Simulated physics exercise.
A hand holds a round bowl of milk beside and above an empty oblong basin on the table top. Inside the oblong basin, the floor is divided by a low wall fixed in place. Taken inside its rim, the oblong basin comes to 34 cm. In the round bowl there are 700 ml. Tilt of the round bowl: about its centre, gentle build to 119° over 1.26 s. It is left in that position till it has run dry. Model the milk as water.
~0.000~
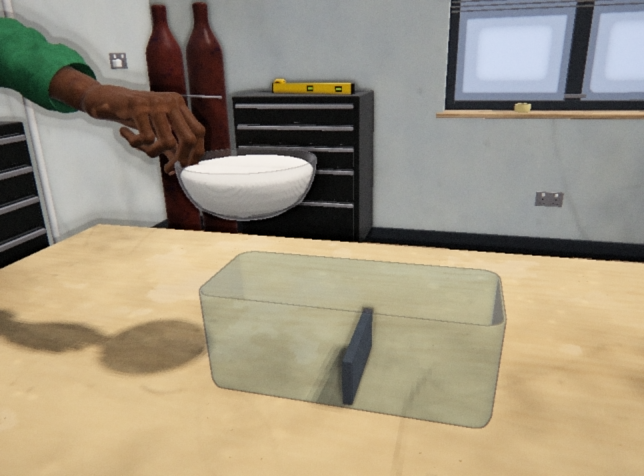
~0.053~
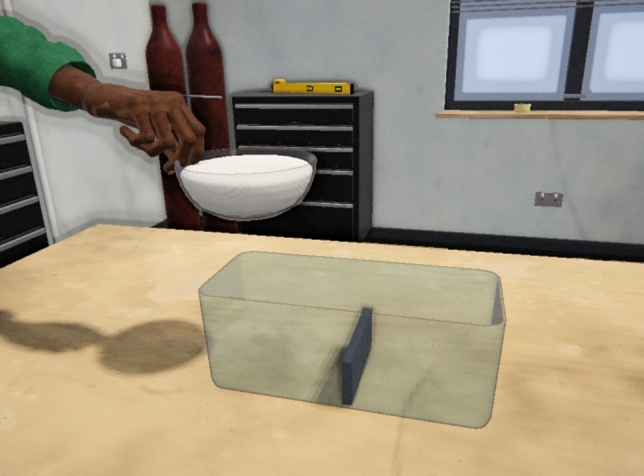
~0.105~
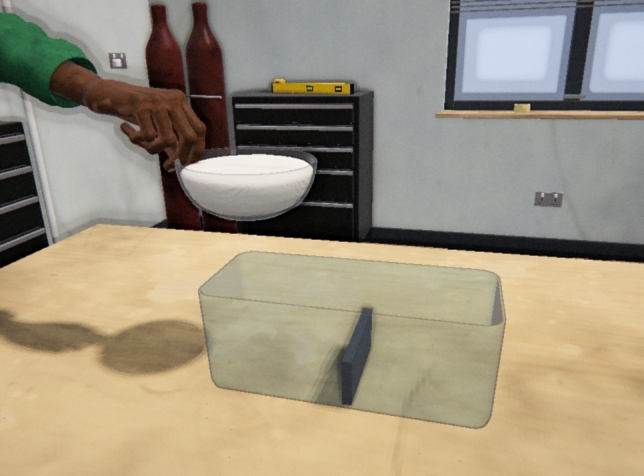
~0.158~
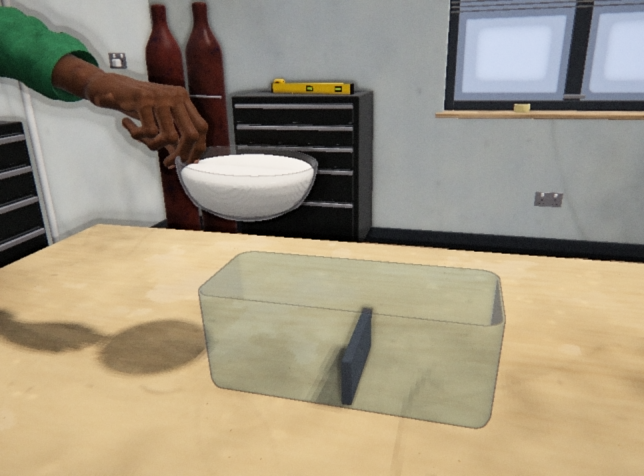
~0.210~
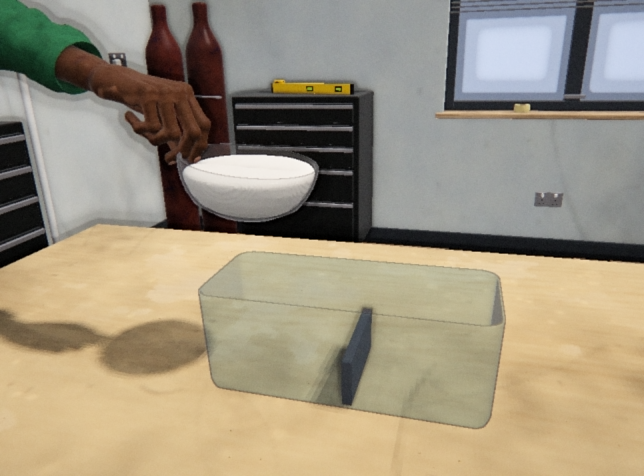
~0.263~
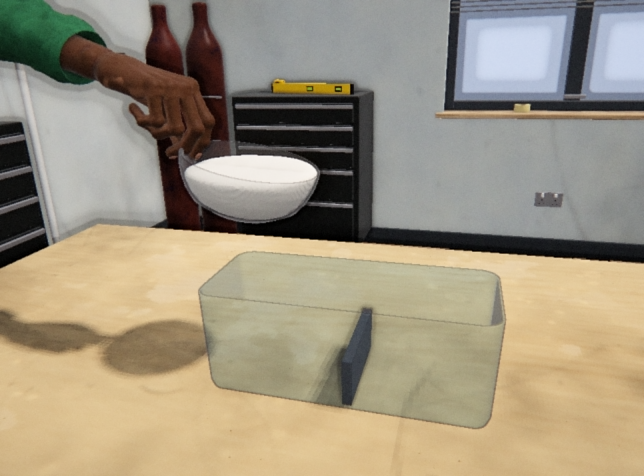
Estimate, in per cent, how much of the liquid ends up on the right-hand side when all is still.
57 %.
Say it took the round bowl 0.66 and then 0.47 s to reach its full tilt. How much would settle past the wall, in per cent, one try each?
About 35 %, then about 20 %.
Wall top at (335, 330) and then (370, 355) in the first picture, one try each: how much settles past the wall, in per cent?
The first gives near 80 per cent and the second near 50 per cent.
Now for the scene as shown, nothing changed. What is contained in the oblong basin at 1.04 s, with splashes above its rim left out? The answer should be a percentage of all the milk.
I'd say roughly 100 in a hundred of it.
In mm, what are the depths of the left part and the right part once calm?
The left ends up at roughly 14 mm, with the right at roughly 20 mm.
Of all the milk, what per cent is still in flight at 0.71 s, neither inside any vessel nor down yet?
32 %.
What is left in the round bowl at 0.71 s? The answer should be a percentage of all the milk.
Near 22 in a hundred.
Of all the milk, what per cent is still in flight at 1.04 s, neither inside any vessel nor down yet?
Something like 1 per cent is in the air then.
Then, 0.71 s in, the tilt is 72° and 23 per cent is still to pour, 9 is left of the wall and 37 right of it.
Then, 1.04 s in, the tilt is 110° and 0 per cent is still to pour, 42 is left of the wall and 57 right of it.
Then, 1.39 s in, the tilt is 119° and 0 per cent is still to pour, 43 is left of the wall and 57 right of it.
Then, 1.76 s in, the tilt is 119° and 0 per cent is still to pour, 43 is left of the wall and 57 right of it.
Finally, 43 per cent lies left of the wall, 57 right of it and 1 outside.
